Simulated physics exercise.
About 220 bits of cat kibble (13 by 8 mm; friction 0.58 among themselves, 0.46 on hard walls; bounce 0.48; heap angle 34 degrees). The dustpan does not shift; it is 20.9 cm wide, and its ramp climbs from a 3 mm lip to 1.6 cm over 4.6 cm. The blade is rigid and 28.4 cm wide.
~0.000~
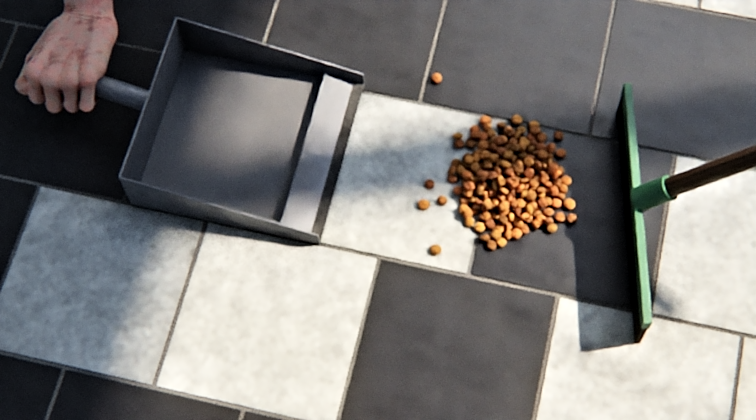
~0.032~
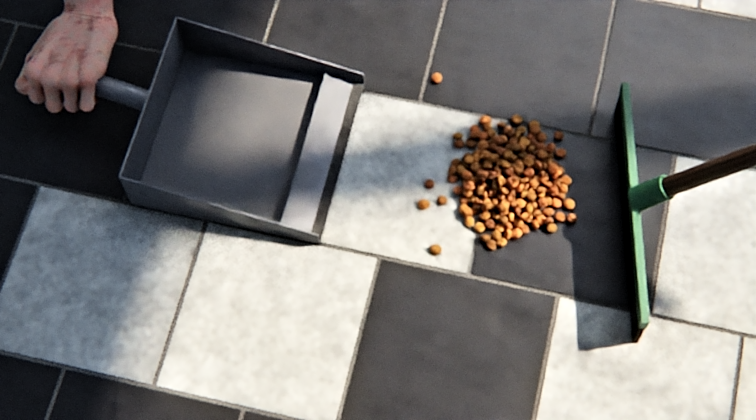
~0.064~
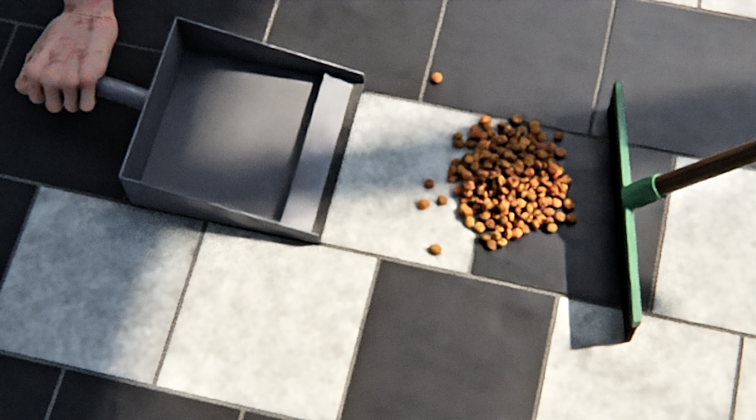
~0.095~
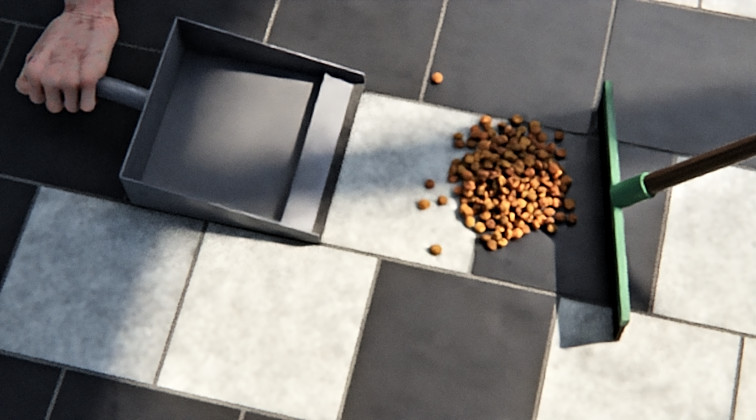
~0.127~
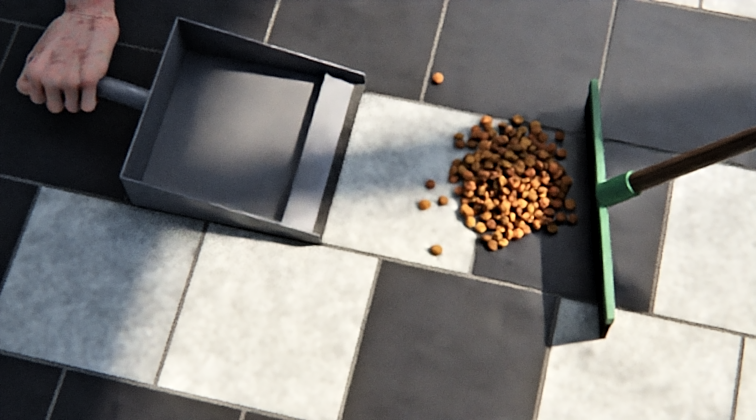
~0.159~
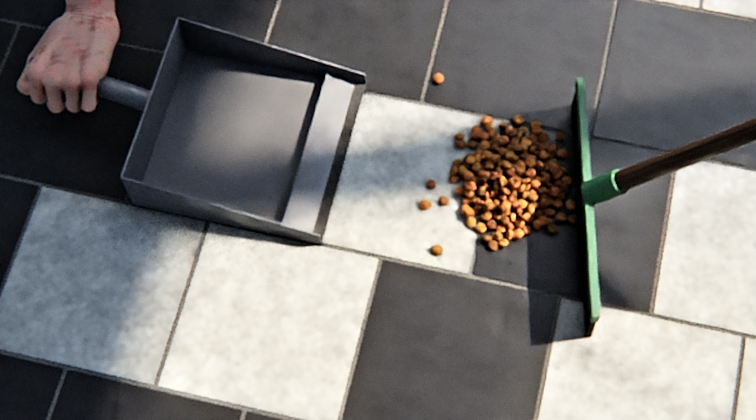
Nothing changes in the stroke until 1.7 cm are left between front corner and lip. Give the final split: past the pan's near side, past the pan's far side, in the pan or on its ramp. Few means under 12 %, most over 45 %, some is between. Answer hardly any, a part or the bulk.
Near side: Hardly any, far side: Hardly any, pan: A part.
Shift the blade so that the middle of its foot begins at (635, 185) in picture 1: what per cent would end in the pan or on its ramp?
About 15 per cent.
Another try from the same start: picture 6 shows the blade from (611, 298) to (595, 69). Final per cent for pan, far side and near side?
Pan 0, far 20, near 0.
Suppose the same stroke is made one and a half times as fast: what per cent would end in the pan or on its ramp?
In that case some 30 per cent.
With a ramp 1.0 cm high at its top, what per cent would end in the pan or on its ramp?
In that case some 30 per cent.
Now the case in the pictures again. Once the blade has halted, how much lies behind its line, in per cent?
Roughly 0 per cent.
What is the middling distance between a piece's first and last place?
Some 18 cm.
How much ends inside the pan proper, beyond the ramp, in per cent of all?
About 0 per cent.
After 0.39 s, middle of the blade 16 cm from the lip; 0 % over the lip, far side 0 %, near side 0 %.
After 0.54 s, middle of the blade 9 cm from the lip; 0 % over the lip, far side 0 %, near side 0 %.
After 0.81 s, middle of the blade 5 cm from the lip; 25 % over the lip, far side 5 %, near side 5 %.
In the end, at 1.3 s, near side 5 %, far side 5 %, pan 25 %, in front of the lip or behind the blade 65 %.
